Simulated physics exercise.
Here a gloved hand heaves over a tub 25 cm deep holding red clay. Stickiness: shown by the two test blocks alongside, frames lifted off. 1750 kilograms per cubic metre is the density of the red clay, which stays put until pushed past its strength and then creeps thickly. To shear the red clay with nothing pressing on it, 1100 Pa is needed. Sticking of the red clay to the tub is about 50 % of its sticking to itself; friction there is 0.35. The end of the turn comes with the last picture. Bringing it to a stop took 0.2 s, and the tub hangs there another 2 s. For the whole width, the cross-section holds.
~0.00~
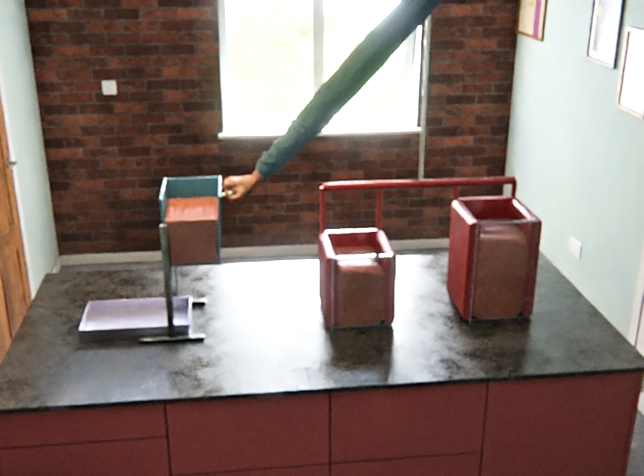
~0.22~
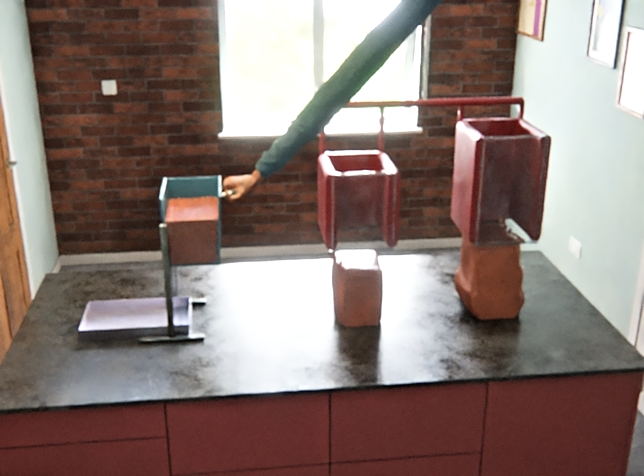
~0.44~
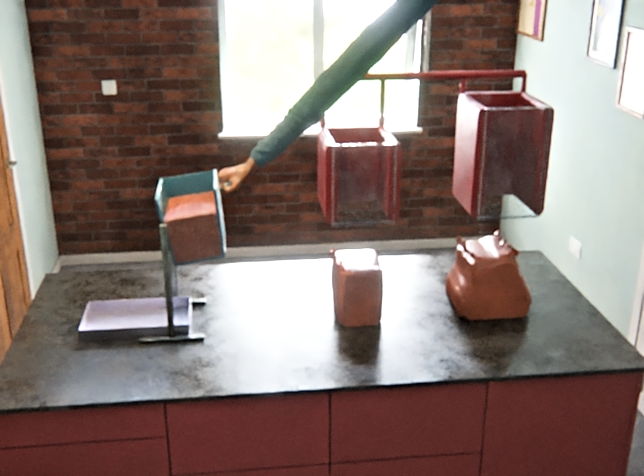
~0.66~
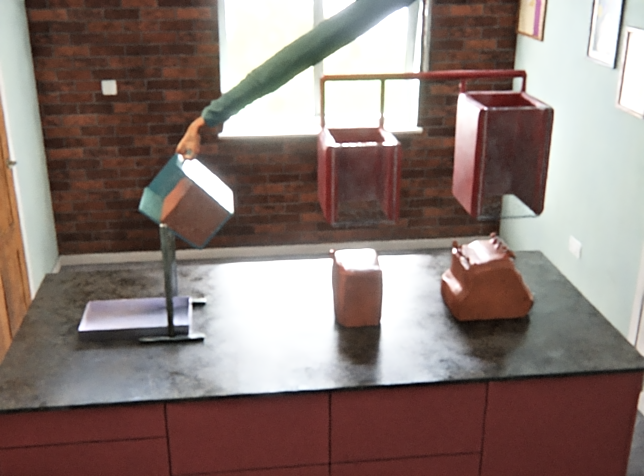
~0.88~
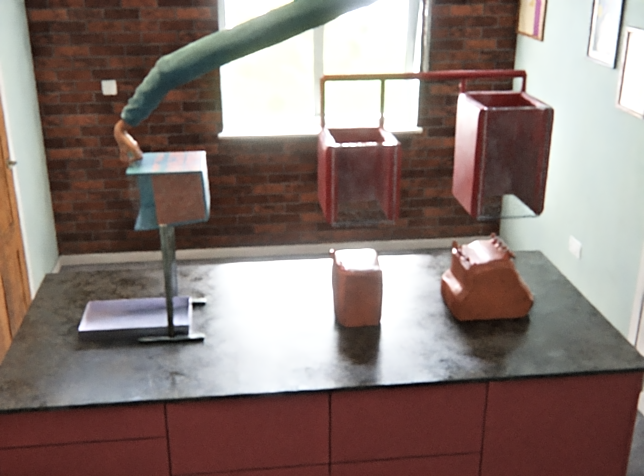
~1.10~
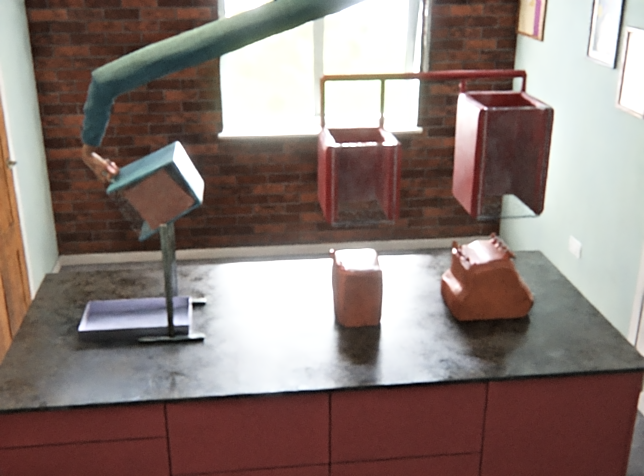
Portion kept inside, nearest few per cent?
Near 0 %.
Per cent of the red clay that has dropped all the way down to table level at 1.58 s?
8 %.
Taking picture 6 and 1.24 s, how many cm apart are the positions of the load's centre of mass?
Shift: Some 7 cm.
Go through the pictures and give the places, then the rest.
Handle-side rim at (218, 197), tilt 0 degrees; top of the red clay at (196, 219); blocks stand 24 cm, 34 cm (left to right), in the first frame.
Handle-side rim at (218, 197), tilt 0 degrees; top of the red clay at (196, 219); blocks stand 24 cm, 32 cm (left to right), in the second frame.
Handle-side rim at (213, 190), tilt 8 degrees; top of the red clay at (212, 212); blocks stand 24 cm, 27 cm (left to right), in the third frame.
Handle-side rim at (176, 168), tilt 48 degrees; top of the red clay at (195, 185); blocks stand 24 cm, 25 cm (left to right), in the fourth frame.
Handle-side rim at (127, 176), tilt 93 degrees; top of the red clay at (192, 174); blocks stand 24 cm, 25 cm (left to right), in the fifth frame.
Handle-side rim at (108, 194), tilt 118 degrees; top of the red clay at (161, 170); blocks stand 24 cm, 25 cm (left to right), in the sixth frame.
After 1.24 s, the tub is at 118 degrees and holds 94 %.
After 1.41 s, the tub is at 118 degrees and holds 30 %.
After 1.58 s, the tub is at 118 degrees and holds 0 %.
After 1.75 s, the tub is at 118 degrees and holds 0 %.
After 3.10 s, at the end, the tub is at 118 degrees and holds 0 %.
